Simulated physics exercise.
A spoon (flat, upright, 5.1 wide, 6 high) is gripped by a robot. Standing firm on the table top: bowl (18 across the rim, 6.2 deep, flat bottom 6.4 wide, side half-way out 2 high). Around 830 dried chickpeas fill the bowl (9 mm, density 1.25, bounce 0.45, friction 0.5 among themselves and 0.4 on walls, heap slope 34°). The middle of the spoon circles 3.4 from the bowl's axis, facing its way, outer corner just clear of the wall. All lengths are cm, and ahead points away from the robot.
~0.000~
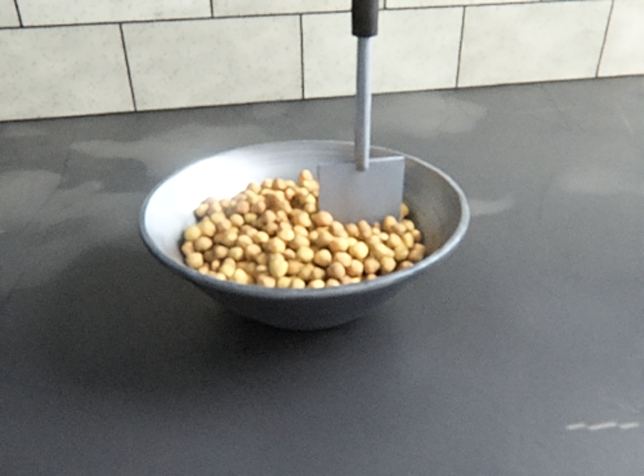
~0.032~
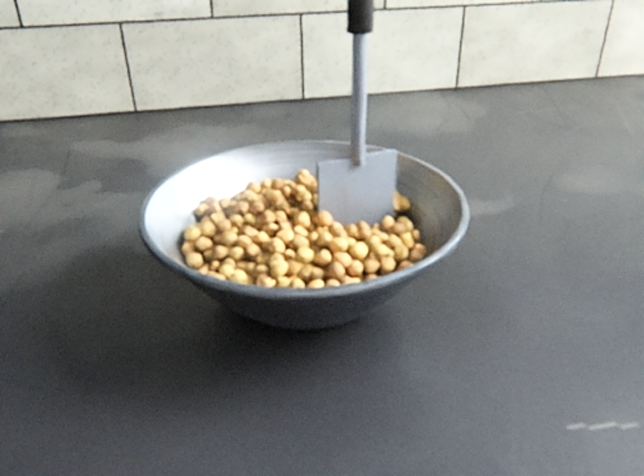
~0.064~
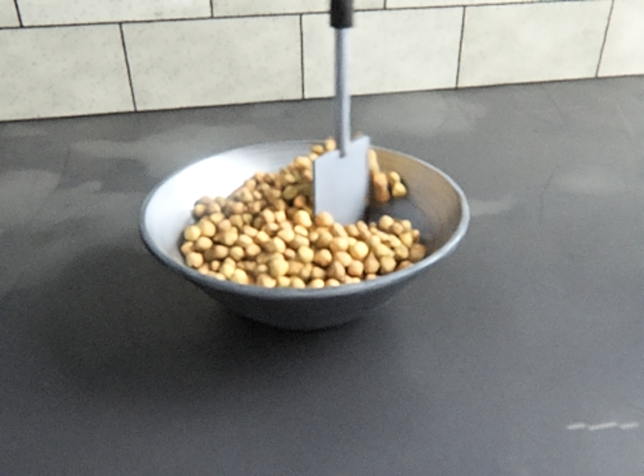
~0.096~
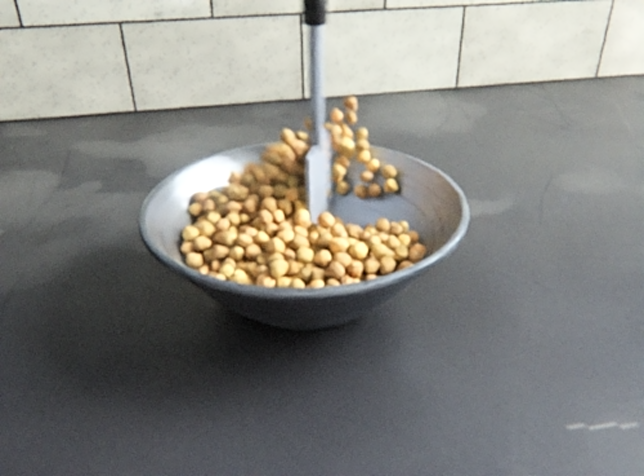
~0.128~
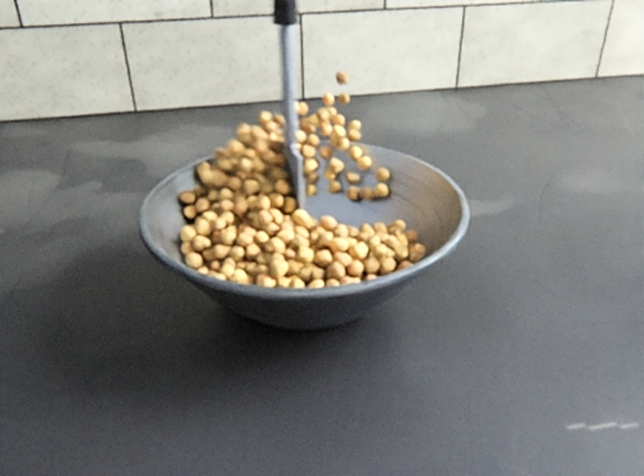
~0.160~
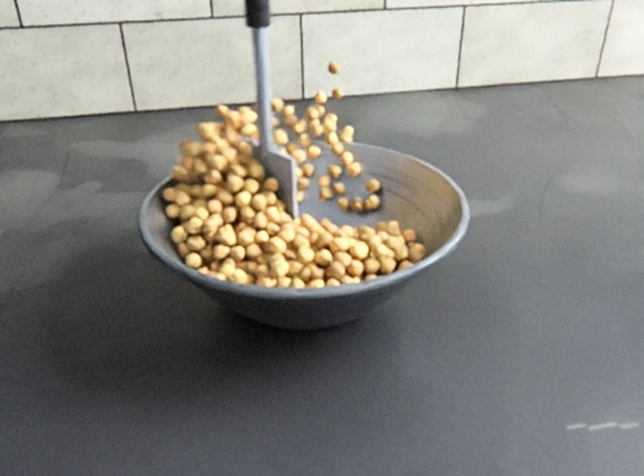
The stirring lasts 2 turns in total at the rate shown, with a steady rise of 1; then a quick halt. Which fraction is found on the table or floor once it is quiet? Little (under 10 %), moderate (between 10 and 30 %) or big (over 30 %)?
Answer: Big; over 30 % of the dried chickpeas finish on the table or floor.
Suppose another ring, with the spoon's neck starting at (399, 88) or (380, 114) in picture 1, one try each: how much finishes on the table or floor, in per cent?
About 5 and 30 per cent.
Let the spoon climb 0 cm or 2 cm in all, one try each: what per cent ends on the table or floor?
Some 50 and 35 per cent.
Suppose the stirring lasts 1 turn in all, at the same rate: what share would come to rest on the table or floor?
Then about 30 per cent.
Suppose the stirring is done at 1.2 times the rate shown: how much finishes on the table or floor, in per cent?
About 50 per cent.
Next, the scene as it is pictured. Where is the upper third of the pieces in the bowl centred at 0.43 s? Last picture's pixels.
Near (396, 198).
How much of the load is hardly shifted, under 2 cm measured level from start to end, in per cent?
Roughly 20 per cent.
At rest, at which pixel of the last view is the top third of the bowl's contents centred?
At about (317, 233).
After 0.43 s, 354° round, highest piece 10 above the table; 573 in the bowl, 181 on the table or floor, 73 in flight or on the tool.
After 0.70 s, 226° round, highest piece 8 above the table; 498 in the bowl, 323 on the table or floor, 6 in flight or on the tool.
After 1.03 s, 0° round, highest piece 7 above the table; 488 in the bowl, 338 on the table or floor, 1 in flight or on the tool.
After 1.73 s, 0° round, highest piece 6 above the table; 488 in the bowl, 339 on the table or floor.
In the end, 488 in the bowl, 339 on the table or floor. That is 41 % on the table or floor.
